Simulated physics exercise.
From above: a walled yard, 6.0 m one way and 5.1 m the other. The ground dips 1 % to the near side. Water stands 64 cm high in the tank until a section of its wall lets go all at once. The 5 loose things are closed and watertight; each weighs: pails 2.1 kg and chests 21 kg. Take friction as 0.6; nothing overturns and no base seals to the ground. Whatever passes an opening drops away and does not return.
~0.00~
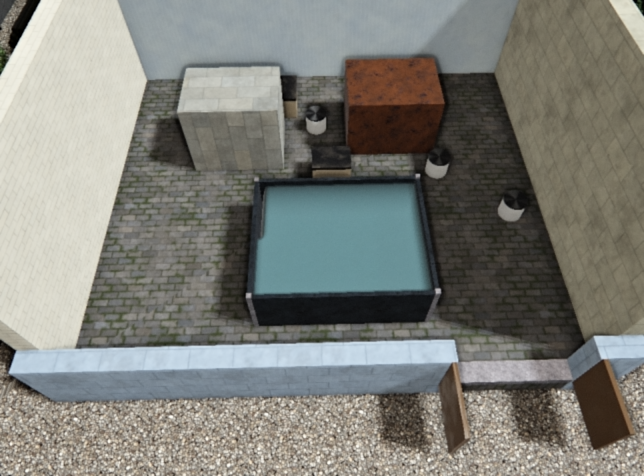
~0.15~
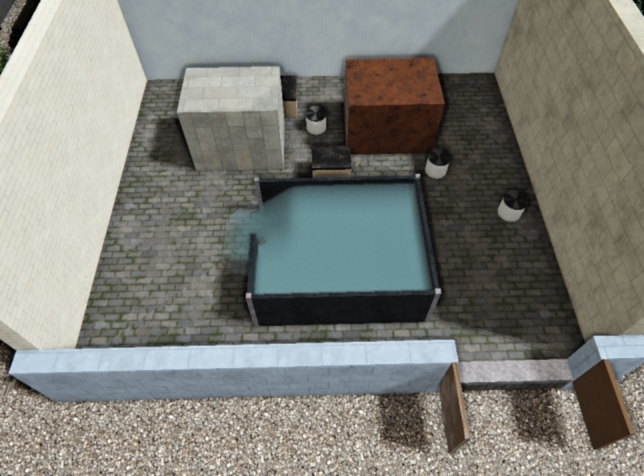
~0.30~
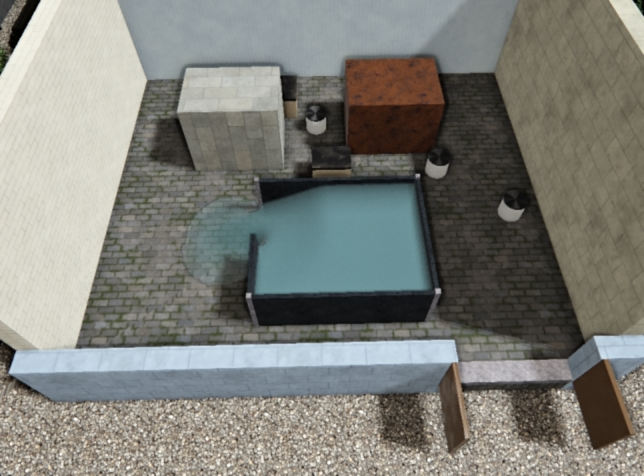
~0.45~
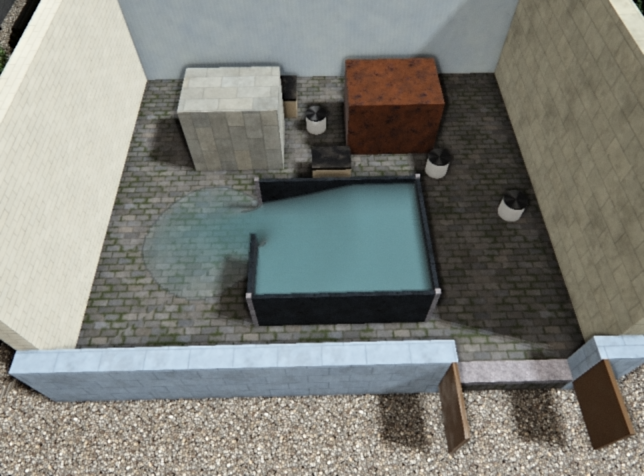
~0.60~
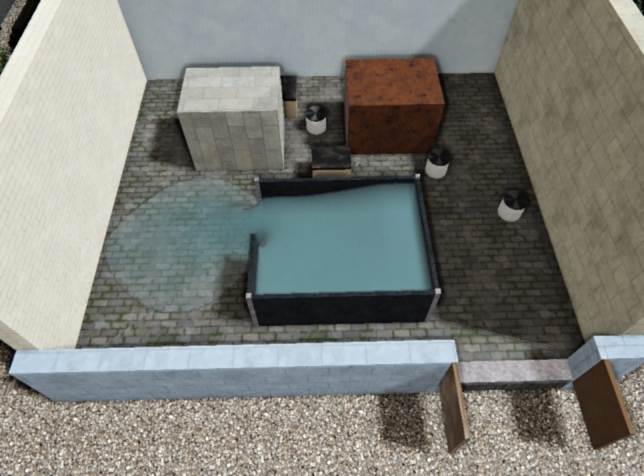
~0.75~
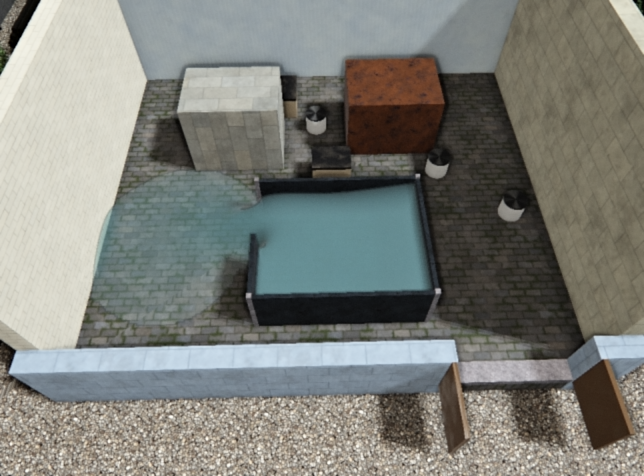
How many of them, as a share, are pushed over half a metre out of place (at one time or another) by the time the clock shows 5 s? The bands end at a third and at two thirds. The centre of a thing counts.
That comes to less than a third.
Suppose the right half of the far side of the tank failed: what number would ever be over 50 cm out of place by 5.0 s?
In that case 5 of them.
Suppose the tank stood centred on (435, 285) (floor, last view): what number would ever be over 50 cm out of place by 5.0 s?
Then 0.
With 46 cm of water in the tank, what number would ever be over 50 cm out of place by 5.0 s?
In that case 0 of them.
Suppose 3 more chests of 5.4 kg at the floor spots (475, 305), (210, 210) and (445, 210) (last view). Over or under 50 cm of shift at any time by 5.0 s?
In turn: Under, past it, under.
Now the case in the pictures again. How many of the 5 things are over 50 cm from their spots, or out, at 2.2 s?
By then 0.
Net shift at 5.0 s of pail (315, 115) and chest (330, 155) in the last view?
In that order: 20 cm, 0 cm.
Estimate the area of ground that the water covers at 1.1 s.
Some 8.5 m2.
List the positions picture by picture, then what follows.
In the first frame, a pail at (316, 113), on the bottom; a pail at (516, 199) rests on the ground; 3.3 m2 under water; 0 of 5 have shifted.
In the second frame, a pail at (316, 113), on the bottom; a pail at (516, 199), on the bottom; water covers 3.8 m2; 0 of 5 have shifted.
In the third frame, a pail at (316, 113), on the bottom; a pail at (516, 199) rests on the ground; water covers 4.4 m2; 0 of 5 have shifted.
In the fourth frame, a pail at (316, 113), on the bottom; a pail at (516, 199), on the bottom; 5.4 m2 under water; 0 of 5 have shifted.
In the fifth frame, a pail at (316, 113), on the bottom; a pail at (516, 199) rests on the ground; water covers 6.5 m2; 0 of 5 have shifted.
In the sixth frame, a pail at (316, 113) rests on the ground; a pail at (516, 199), on the bottom; water covers 7.4 m2; 0 of 5 have shifted.
After 1.1 s 0 of 5 are over 50 cm from their spots; 0 afloat.
After 2.2 s 0 of 5 are over 50 cm from their spots; 0 afloat.
After 3.5 s 0 of 5 are over 50 cm from their spots; 0 afloat.
After 5.0 s 0 of 5 are over 50 cm from their spots, and 0 have been at some point; 0 afloat.
